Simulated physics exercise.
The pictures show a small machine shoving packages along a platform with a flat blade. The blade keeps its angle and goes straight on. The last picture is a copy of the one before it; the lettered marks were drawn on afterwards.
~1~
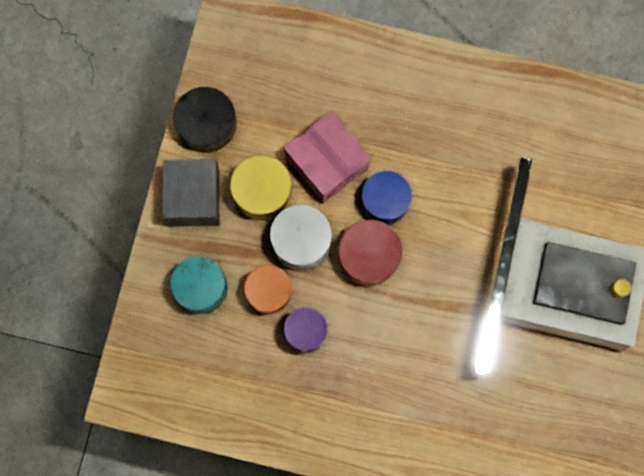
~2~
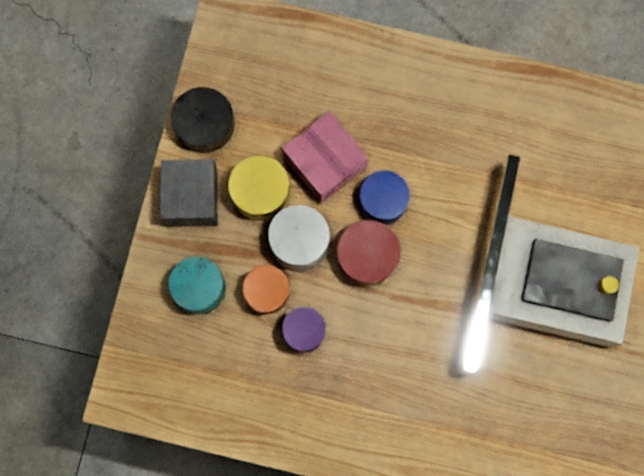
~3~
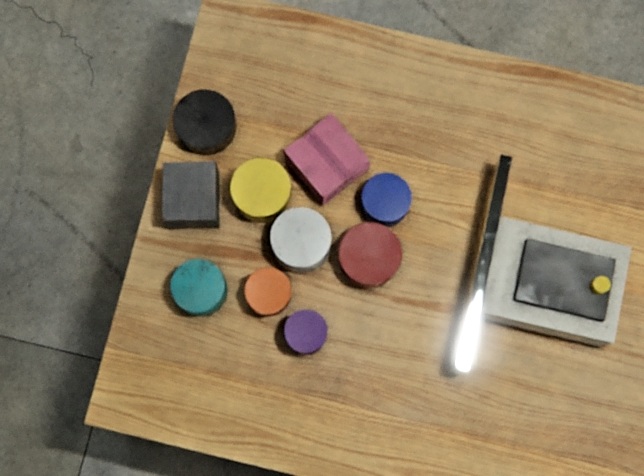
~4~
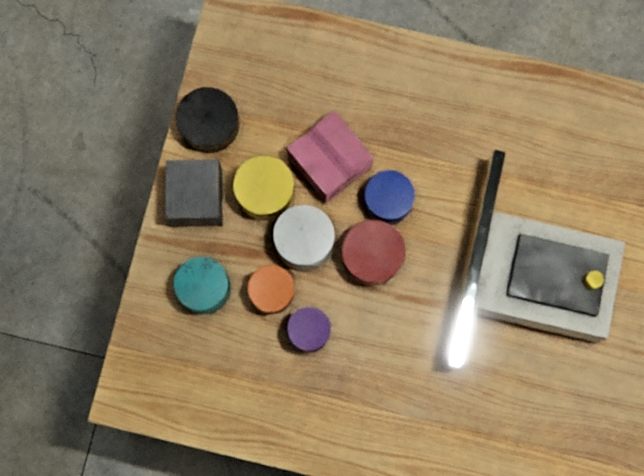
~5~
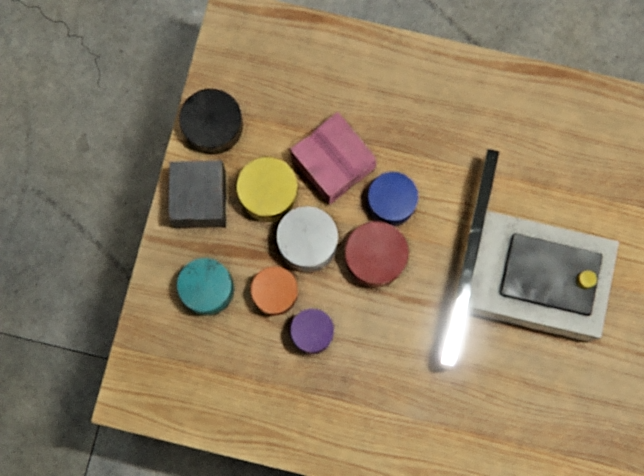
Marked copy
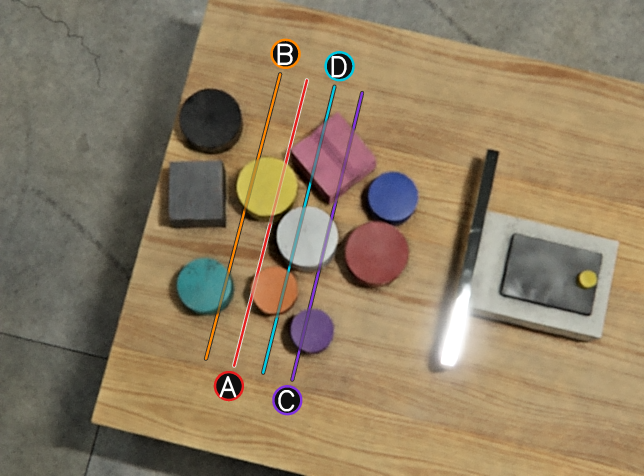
A small machine with a flat blade edging left across a wooden platform towards a cluster of colourful round and square packages.
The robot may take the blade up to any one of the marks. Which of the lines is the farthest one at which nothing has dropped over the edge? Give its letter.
D is the last safe line.
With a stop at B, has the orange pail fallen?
No.
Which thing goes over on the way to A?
The grey crate goes over.
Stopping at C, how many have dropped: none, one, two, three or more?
In all, none.
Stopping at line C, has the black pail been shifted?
No.
On the marked copy, A at (272, 219); B at (244, 213); C at (328, 232); D at (300, 226).
Following D. Soon after the start, robot (483, 258); blue canister (386, 199); red pail (367, 253).
Later, robot (420, 243); yellow pail (255, 181); white canister (244, 240).
In the end, robot (377, 233); grey crate (164, 188); white canister (204, 234); nothing has fallen.
As for the rest, A drops the grey crate; B drops the black pail and grey crate; C is safe but short.
